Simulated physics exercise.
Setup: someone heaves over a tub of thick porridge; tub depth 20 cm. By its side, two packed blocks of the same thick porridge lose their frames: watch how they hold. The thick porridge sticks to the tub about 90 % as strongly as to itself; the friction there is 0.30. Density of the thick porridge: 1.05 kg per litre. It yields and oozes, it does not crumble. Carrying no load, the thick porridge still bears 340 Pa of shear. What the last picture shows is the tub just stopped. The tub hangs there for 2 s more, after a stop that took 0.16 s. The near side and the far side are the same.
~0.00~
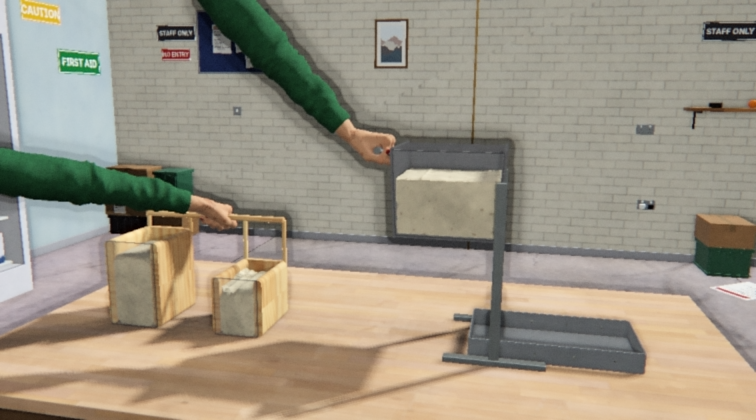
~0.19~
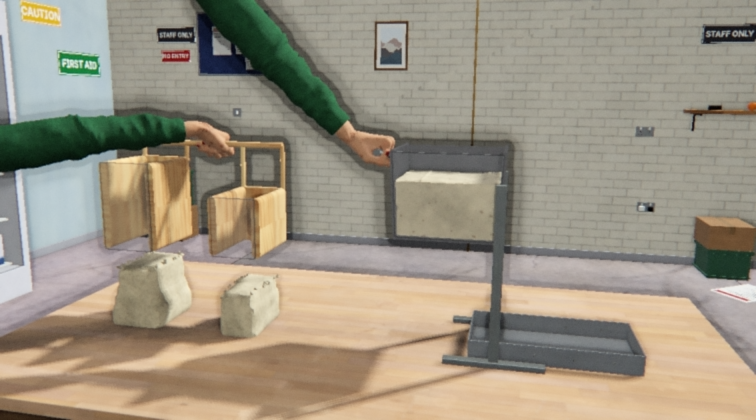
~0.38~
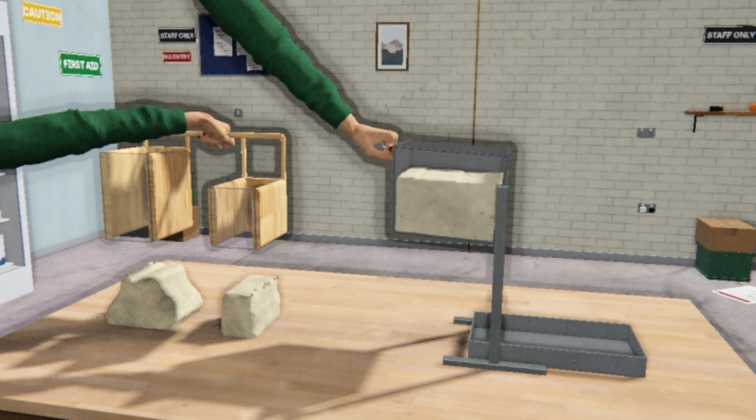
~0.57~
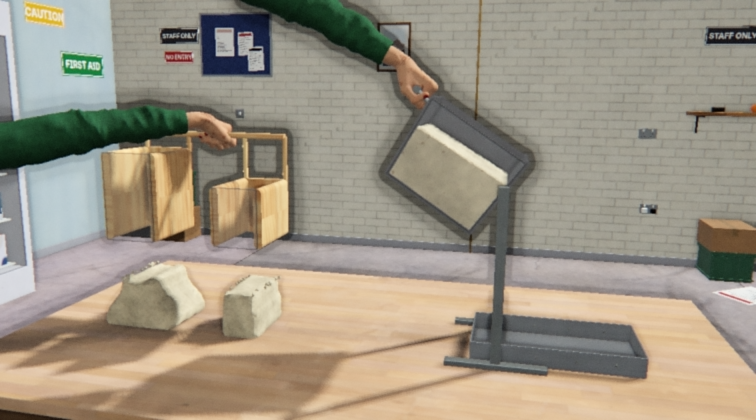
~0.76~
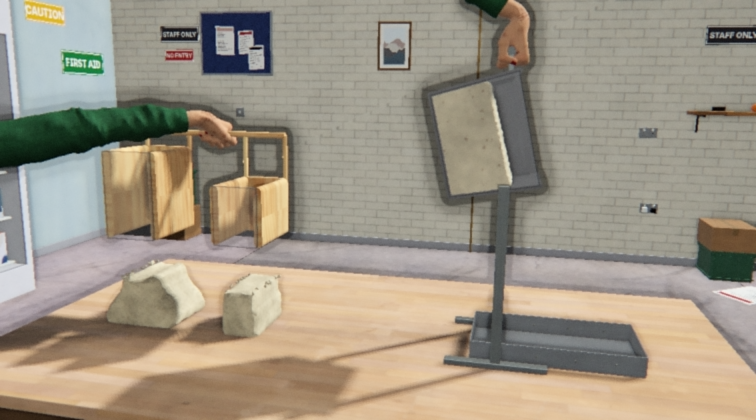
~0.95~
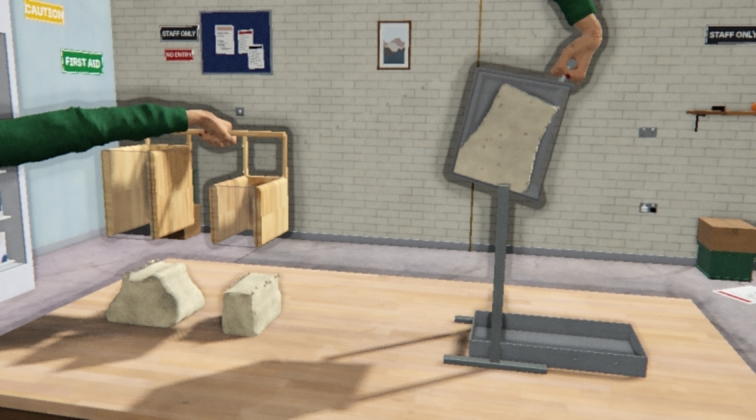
The clip shows one hand lifting wooden boxes off two pale, thick blocks on a table, the left block slumping lower, while another hand turns a grey tub of the same material on its stand over toward the right.
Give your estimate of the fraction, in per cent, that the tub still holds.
The tub still holds about 31 per cent.
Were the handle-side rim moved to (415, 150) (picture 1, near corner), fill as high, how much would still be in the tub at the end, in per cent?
Some 45 percent would still be in the tub at the end.
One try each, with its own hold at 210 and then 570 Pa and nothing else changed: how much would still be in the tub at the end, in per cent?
The answers, in order, are 20 % and 45 %.
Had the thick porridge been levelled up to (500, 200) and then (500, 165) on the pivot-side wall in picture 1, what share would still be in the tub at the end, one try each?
Close to 50 percent the first time and close to 25 percent the second.
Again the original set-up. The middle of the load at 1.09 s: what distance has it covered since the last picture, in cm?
About 10 cm.
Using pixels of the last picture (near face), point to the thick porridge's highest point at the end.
I'd point to somewhere around (489, 159).
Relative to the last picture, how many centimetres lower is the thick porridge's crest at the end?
About 16 cm.
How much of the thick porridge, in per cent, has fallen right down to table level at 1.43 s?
Roughly 60 per cent.
After 1.09 s, the tub is at 102 degrees and holds 63 %.
After 1.26 s, the tub is at 102 degrees and holds 34 %.
After 1.43 s, the tub is at 102 degrees and holds 31 %.
After 1.60 s, the tub is at 102 degrees and holds 31 %.
After 2.95 s, at the end, the tub is at 102 degrees and holds 31 %.
